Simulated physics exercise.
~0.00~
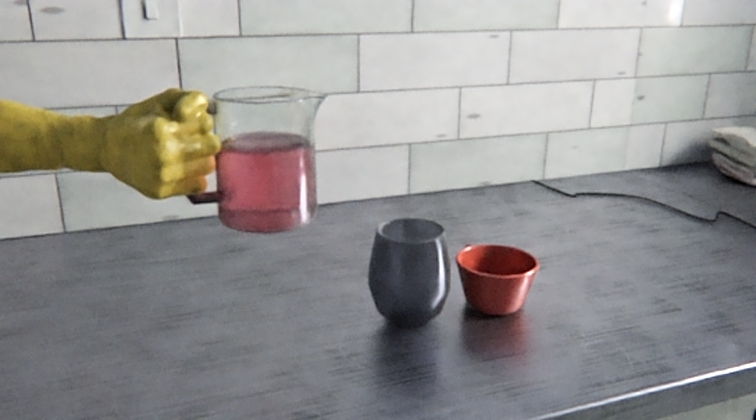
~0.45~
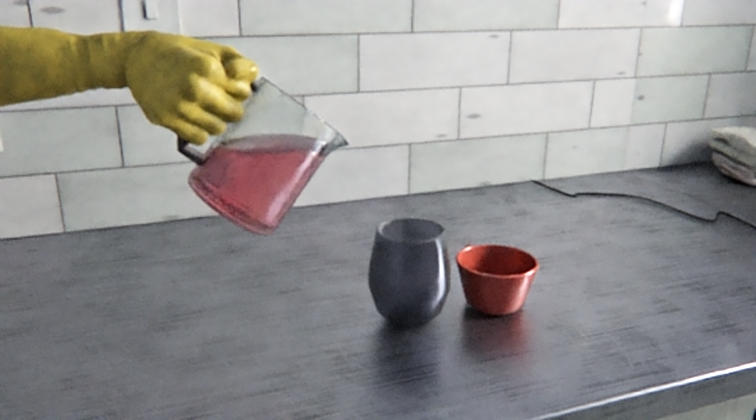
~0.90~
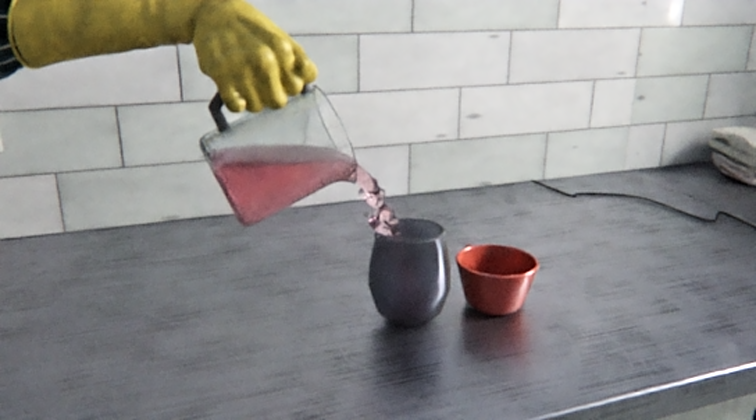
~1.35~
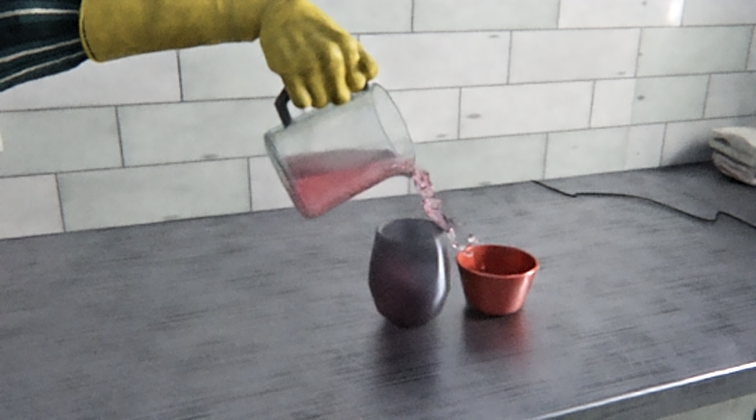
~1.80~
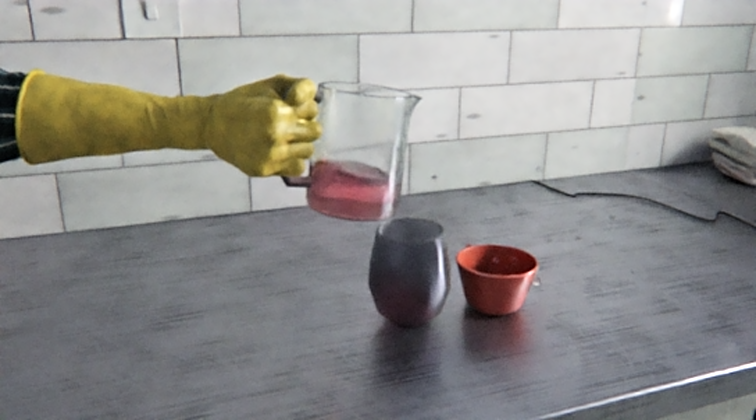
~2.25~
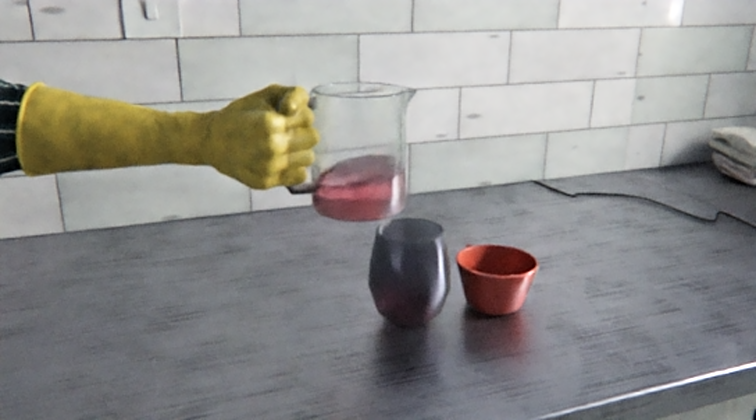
At first, a hand in a yellow rubber glove holds a clear pitcher of pink liquid above a dark worktop, to the left of a smoky grey rounded glass and a small red cup. The hand tips the pitcher rightwards, and pink liquid begins to stream from its spout into the glass. Still pouring, the hand carries the pitcher to the right, so the stream passes beyond the glass and splashes at the red cup. The pitcher is then turned upright again, ending the pour. Finally, the gloved hand holds it level above the glass, with some pink liquid still inside.
